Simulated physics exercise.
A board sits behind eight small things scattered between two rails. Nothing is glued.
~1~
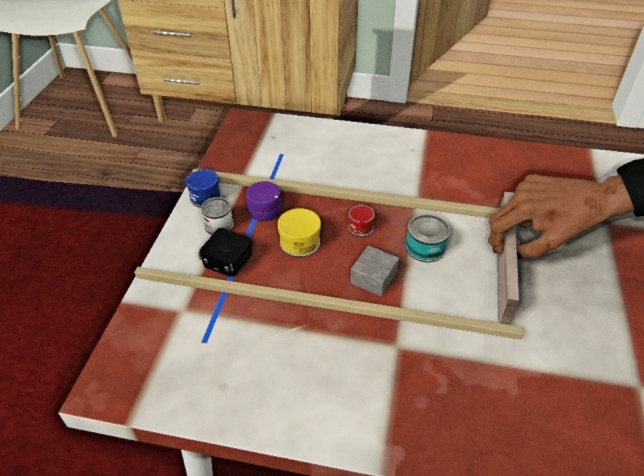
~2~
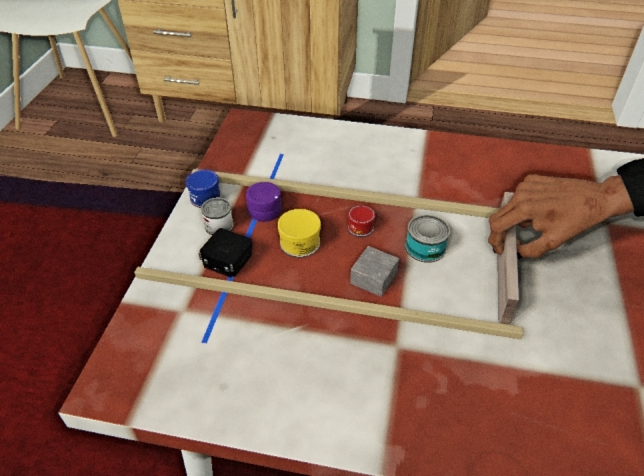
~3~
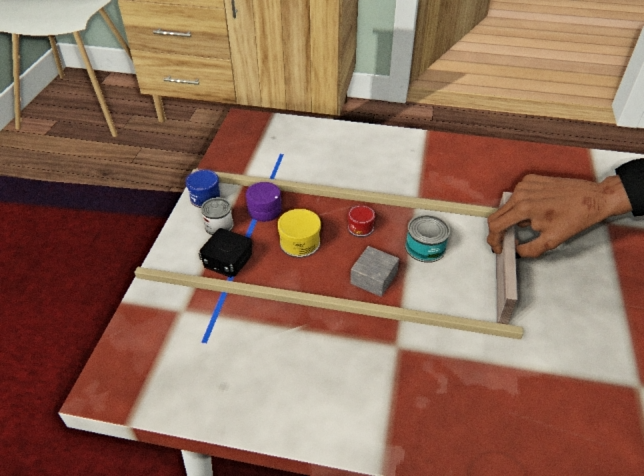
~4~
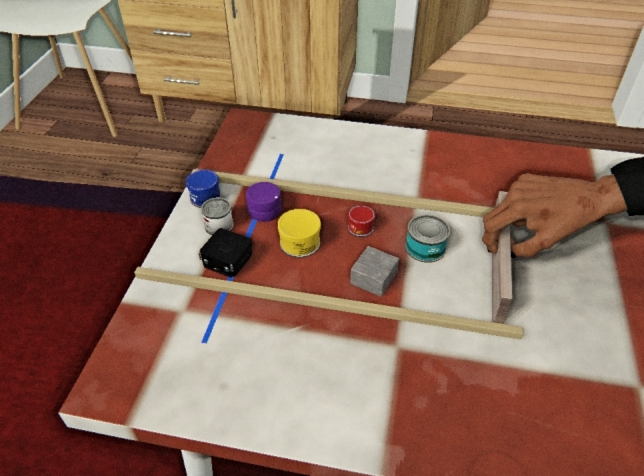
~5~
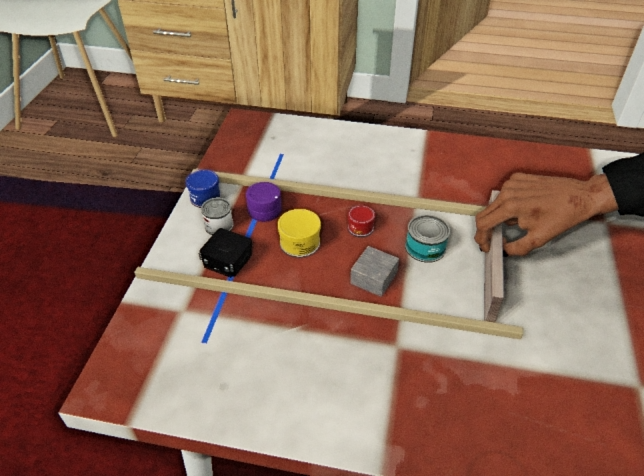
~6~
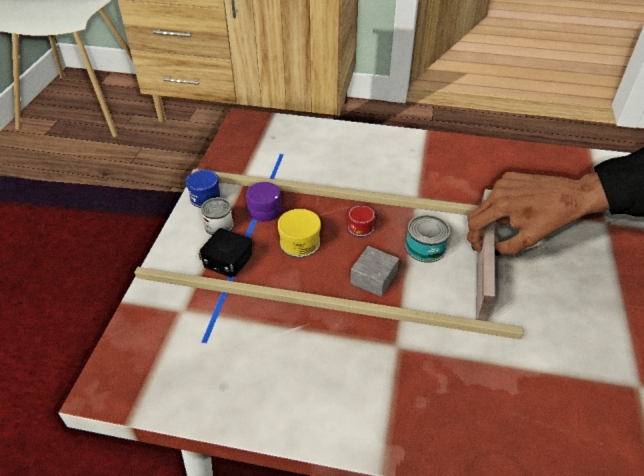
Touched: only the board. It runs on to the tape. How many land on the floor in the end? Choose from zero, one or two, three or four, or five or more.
In the end, zero land there.
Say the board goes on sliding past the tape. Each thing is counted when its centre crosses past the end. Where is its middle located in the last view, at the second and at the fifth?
Near (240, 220) first, near (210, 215) second.
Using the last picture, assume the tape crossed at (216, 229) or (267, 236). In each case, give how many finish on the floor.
The first try gives 2 and the second gives 0.
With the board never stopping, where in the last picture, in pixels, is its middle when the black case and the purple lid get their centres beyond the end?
Its middle is about (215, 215) and about (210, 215).
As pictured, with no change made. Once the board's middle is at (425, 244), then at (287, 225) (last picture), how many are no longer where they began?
1 at one spot and 7 at the other.
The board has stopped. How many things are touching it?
3 are in contact with it.
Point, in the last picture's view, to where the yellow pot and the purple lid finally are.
About (200, 223), and the other about (222, 188).
A little later, none off yet; blue pot at rest near (204, 189); white pot at rest near (218, 217); black case at rest near (227, 254).
When it is over, the number that fall off is zero.
